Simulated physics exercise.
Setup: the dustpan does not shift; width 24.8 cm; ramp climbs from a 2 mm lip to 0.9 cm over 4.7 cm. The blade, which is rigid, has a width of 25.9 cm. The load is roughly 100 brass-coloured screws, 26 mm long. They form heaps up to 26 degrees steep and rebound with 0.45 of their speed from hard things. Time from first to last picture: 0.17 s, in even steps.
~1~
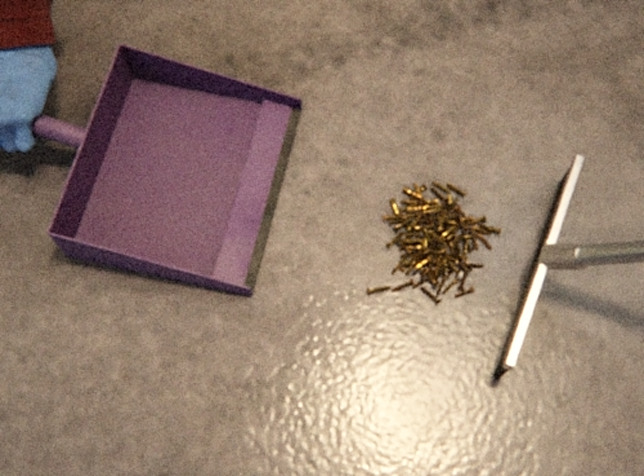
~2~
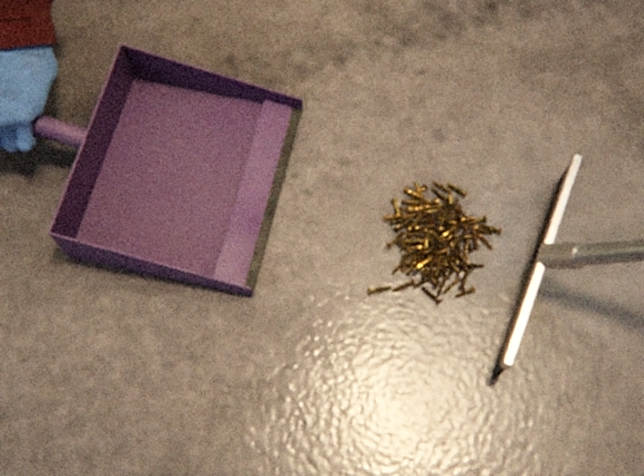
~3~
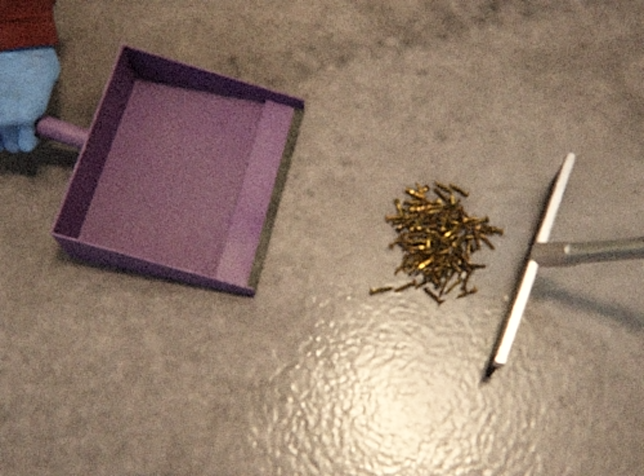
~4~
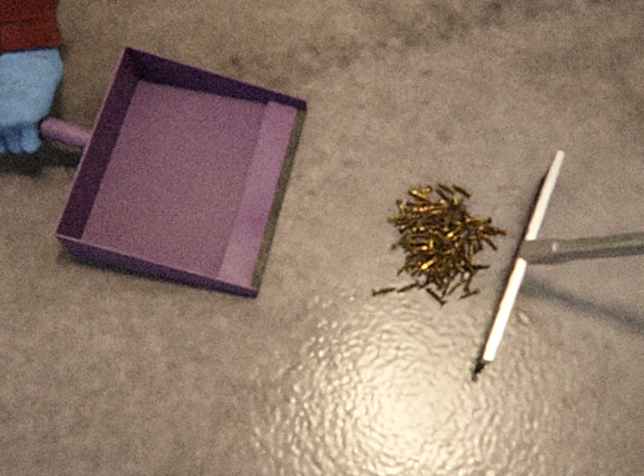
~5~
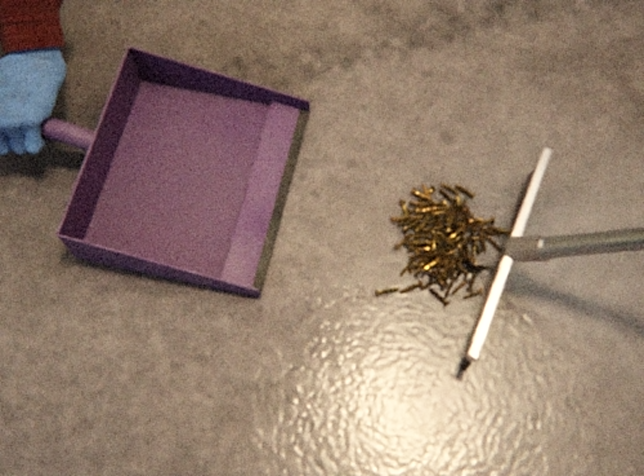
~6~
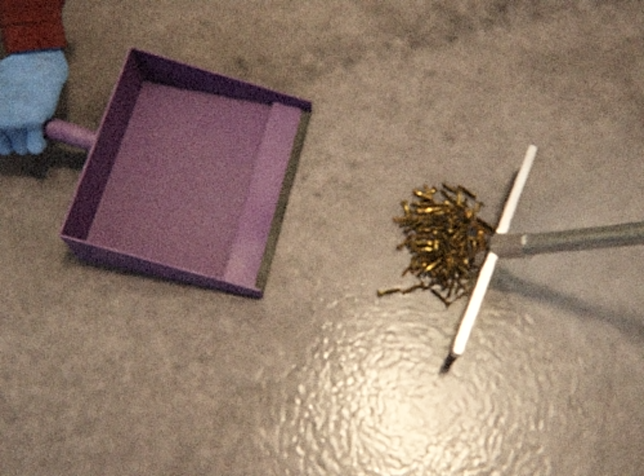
The clip opens on a purple dustpan held by a blue-gloved hand at left, a heap of brass-coloured screws on the grey floor, and a white-edged blade on a pole at right. The blade slides left across the gap and meets the right side of the heap, nudging a few screws.
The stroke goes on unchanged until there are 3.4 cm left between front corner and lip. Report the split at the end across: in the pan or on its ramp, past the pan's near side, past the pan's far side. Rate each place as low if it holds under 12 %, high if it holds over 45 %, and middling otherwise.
In the pan or on its ramp - low; past the pan's near side - low; past the pan's far side - low.
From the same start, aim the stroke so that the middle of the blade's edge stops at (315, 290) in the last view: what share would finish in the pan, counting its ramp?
About 0 per cent.
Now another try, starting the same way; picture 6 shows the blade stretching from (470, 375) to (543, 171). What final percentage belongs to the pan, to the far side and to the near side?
The pan gets 0, the far side 0 and the near side 0.
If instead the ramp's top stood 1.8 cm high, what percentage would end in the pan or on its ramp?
Something like 0 per cent, ramp included.
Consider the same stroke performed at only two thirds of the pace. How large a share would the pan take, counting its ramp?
In that case roughly 0 percent.
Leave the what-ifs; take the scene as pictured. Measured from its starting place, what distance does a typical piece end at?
It comes to some 16 cm.
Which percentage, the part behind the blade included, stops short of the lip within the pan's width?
Some 95 per cent of them end up there.
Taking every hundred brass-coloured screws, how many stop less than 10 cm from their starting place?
0 %.
Then, 0.18 s after the last picture, middle of the blade 15 cm from the lip; 0 % over the lip, far side 0 %, near side 0 %.
Then, 0.30 s after the last picture, middle of the blade 8 cm from the lip; 0 % over the lip, far side 0 %, near side 0 %.
Then, 0.55 s after the last picture, middle of the blade 6 cm from the lip; 0 % over the lip, far side 0 %, near side 0 %.
In the end, pan 0 %, near side 0 %, far side 0 %, in front of the lip or behind the blade 95 %.
